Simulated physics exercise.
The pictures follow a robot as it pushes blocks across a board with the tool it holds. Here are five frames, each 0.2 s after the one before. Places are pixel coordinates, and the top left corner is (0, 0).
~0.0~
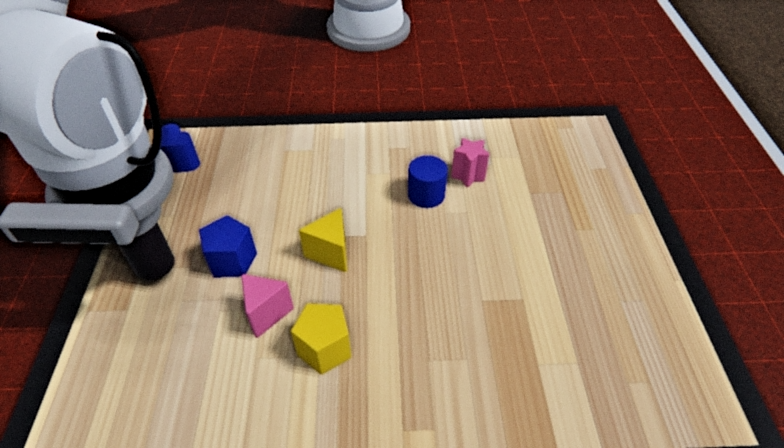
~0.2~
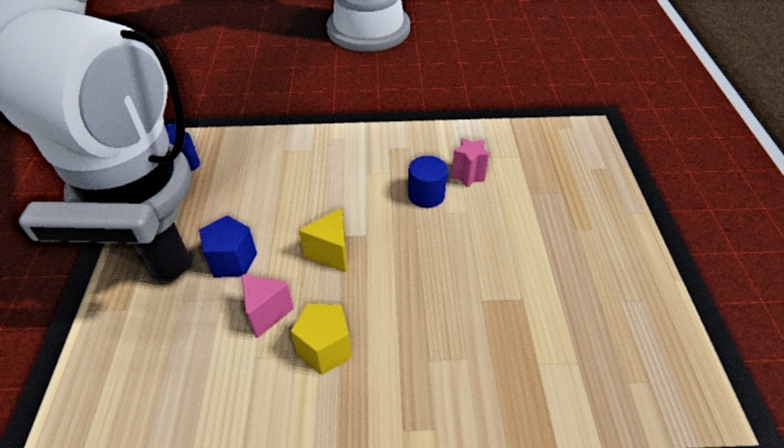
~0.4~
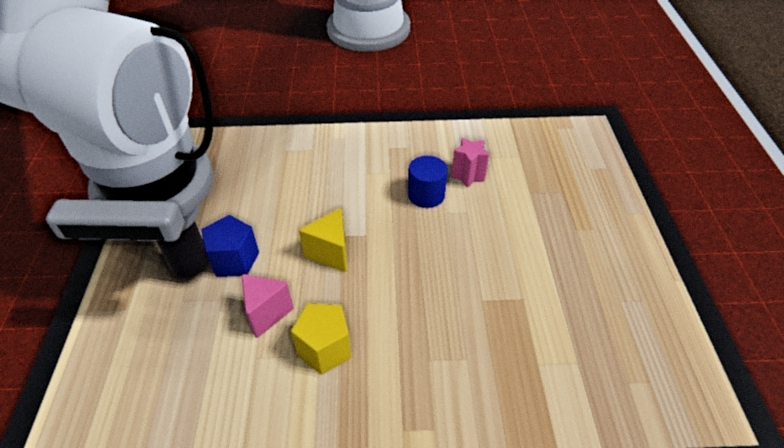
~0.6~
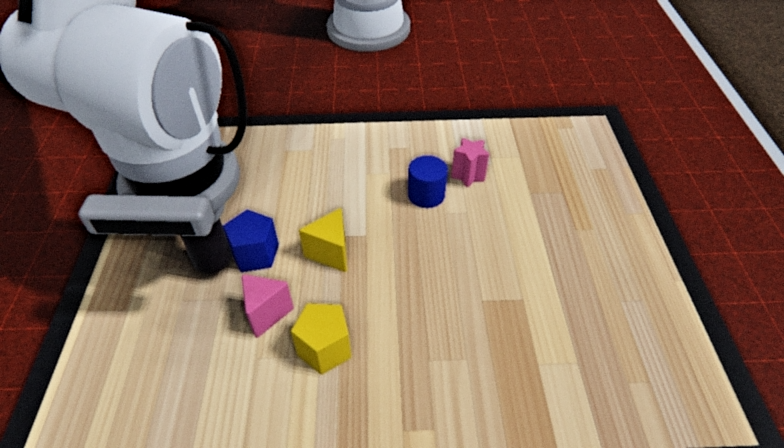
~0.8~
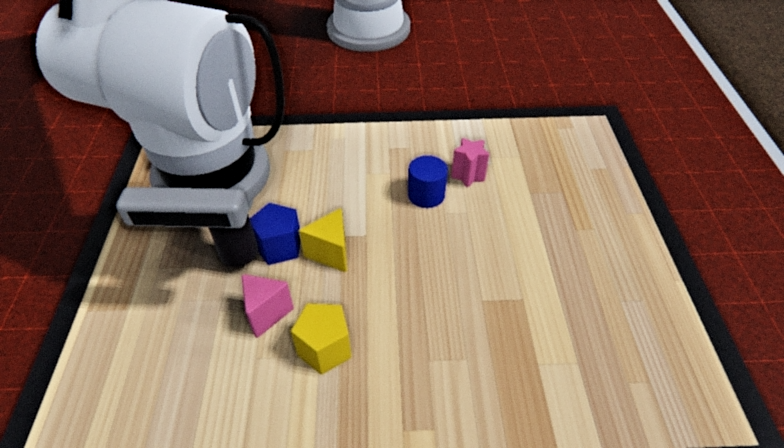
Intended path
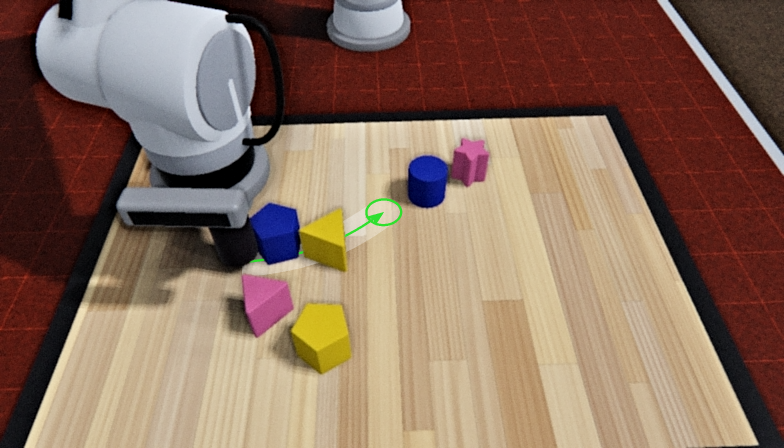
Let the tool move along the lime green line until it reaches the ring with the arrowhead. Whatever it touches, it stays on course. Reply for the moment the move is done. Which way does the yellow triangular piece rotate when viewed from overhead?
Overhead view: Clockwise.
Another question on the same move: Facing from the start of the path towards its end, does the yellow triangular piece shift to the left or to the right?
Facing from start to end, it shifts right.
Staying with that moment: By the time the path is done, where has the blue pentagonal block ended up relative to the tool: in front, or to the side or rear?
That block drops off.
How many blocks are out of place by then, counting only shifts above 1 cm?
Put simply, two blocks are moved more than 1 cm.
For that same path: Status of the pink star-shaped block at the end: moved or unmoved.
Not moved.
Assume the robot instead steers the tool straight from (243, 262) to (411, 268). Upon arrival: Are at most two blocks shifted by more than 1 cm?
Yes - that is the case.
Drawn move, from (243, 262) over (296, 254) and (344, 236) to (384, 212).
What follows on the original path. One third of the way, tool at (294, 244); blue pentagonal block at (317, 202), turned 25° anticlockwise; yellow triangular piece at (339, 226).
Two thirds of the way, tool at (344, 226); blue pentagonal block at (348, 180), turned 65° anticlockwise; yellow triangular piece at (385, 223), turned 40° clockwise.
At the end, tool at (383, 202); blue pentagonal block at (355, 167), turned 95° anticlockwise; yellow triangular piece at (395, 219), turned 85° clockwise; blue cylinder still; pink star-shaped block still.
